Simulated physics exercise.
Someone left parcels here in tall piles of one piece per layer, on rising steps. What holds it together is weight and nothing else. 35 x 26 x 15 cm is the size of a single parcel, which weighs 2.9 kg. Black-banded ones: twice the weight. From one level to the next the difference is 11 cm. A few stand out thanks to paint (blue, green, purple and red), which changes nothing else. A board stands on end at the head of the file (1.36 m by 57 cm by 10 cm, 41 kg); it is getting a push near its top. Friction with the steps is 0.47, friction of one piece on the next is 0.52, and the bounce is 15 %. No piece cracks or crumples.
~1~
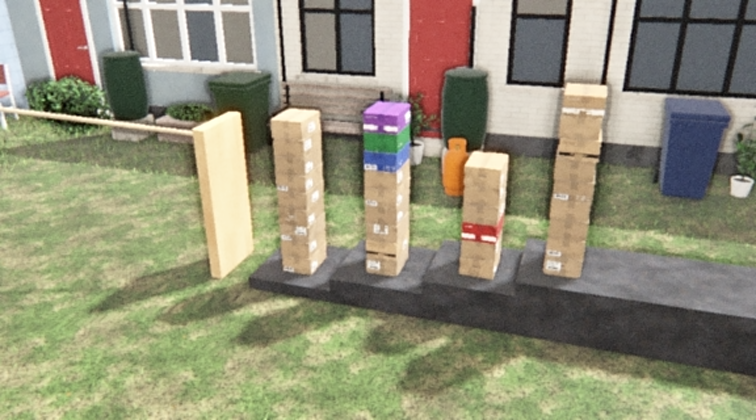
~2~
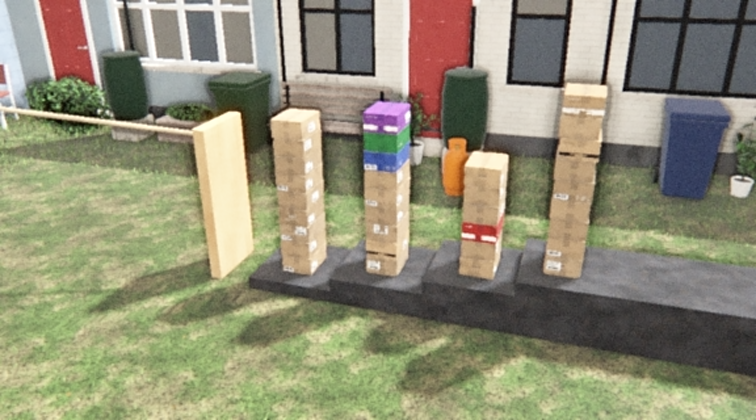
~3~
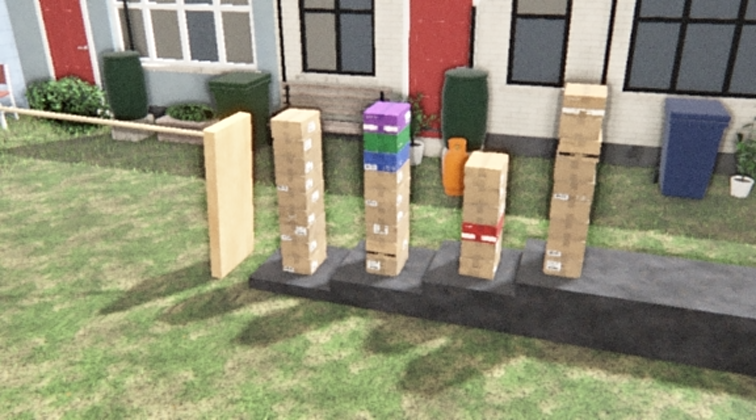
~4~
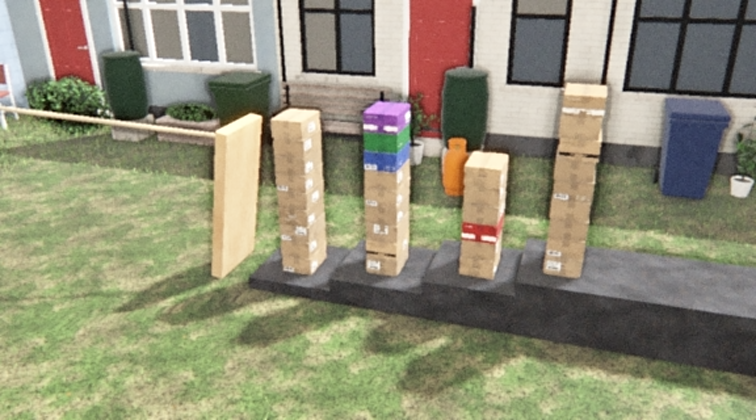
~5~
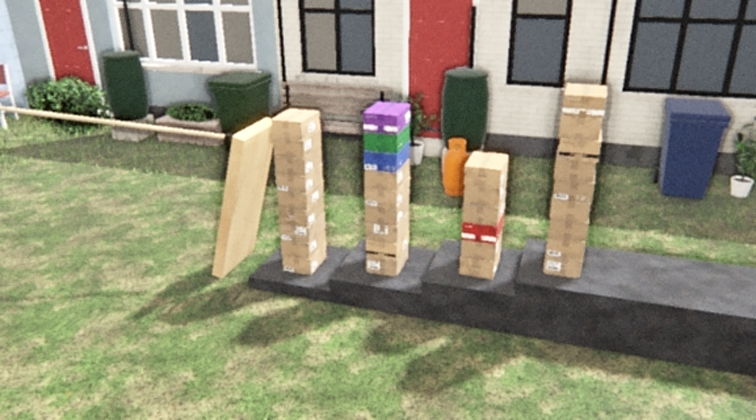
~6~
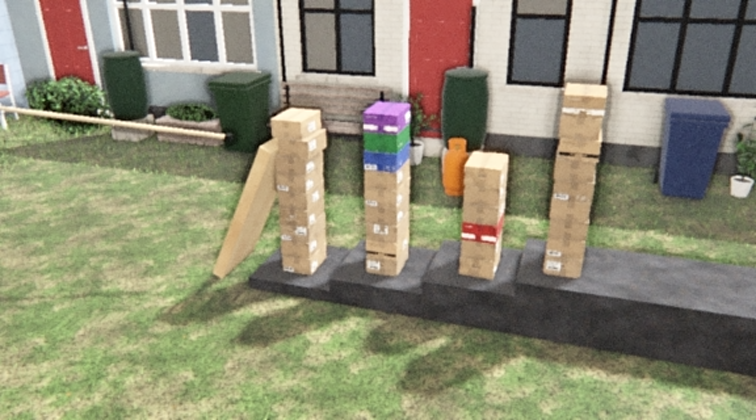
On a sunlit lawn before houses with red doors, a still camera looks slightly down at dark stone steps. Four piles of brown boxes stand there, the second topped purple, green and blue, the shorter third with a red box low down, beside an upright pale board at left. A pole pushes the board and stops, while the board keeps leaning right against the first pile, shifting a box near its top slightly.
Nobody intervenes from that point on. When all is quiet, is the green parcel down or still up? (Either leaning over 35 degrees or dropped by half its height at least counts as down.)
It comes down.
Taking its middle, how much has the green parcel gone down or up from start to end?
I'd say it sits close to 38 centimetres lower by the end.
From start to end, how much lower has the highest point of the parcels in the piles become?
I'd say it's about 68 cm lower than before.
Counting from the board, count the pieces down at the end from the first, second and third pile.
Counting each pile, first comes to 9, second to 8, third to 5.
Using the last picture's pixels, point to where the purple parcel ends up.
Look near (580, 208) in the final frame.
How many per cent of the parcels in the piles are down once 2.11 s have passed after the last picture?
At that instant, 90 percent.
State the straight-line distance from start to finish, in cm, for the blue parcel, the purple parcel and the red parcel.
Moved: Blue 115, purple 155, red 45.
Then, 0.77 s on from the sixth picture, board 62° from upright; 9 of the 33 parcels down; green parcel tipped 5°; purple parcel tipped 5°.
Then, 2.11 s on from the sixth picture, board 62° from upright; 30 of the 33 parcels down; green parcel tipped 25°, 29 cm lower; red parcel tipped 40°, 7 cm lower.
Finally, board 62° from upright; 31 of the 33 parcels down; green parcel tipped 43°, 37 cm lower; blue parcel tipped 43°, 32 cm lower; red parcel tipped 43°, 12 cm lower. Seen by the last camera, middles, green parcel near (541, 200), blue parcel near (525, 210).
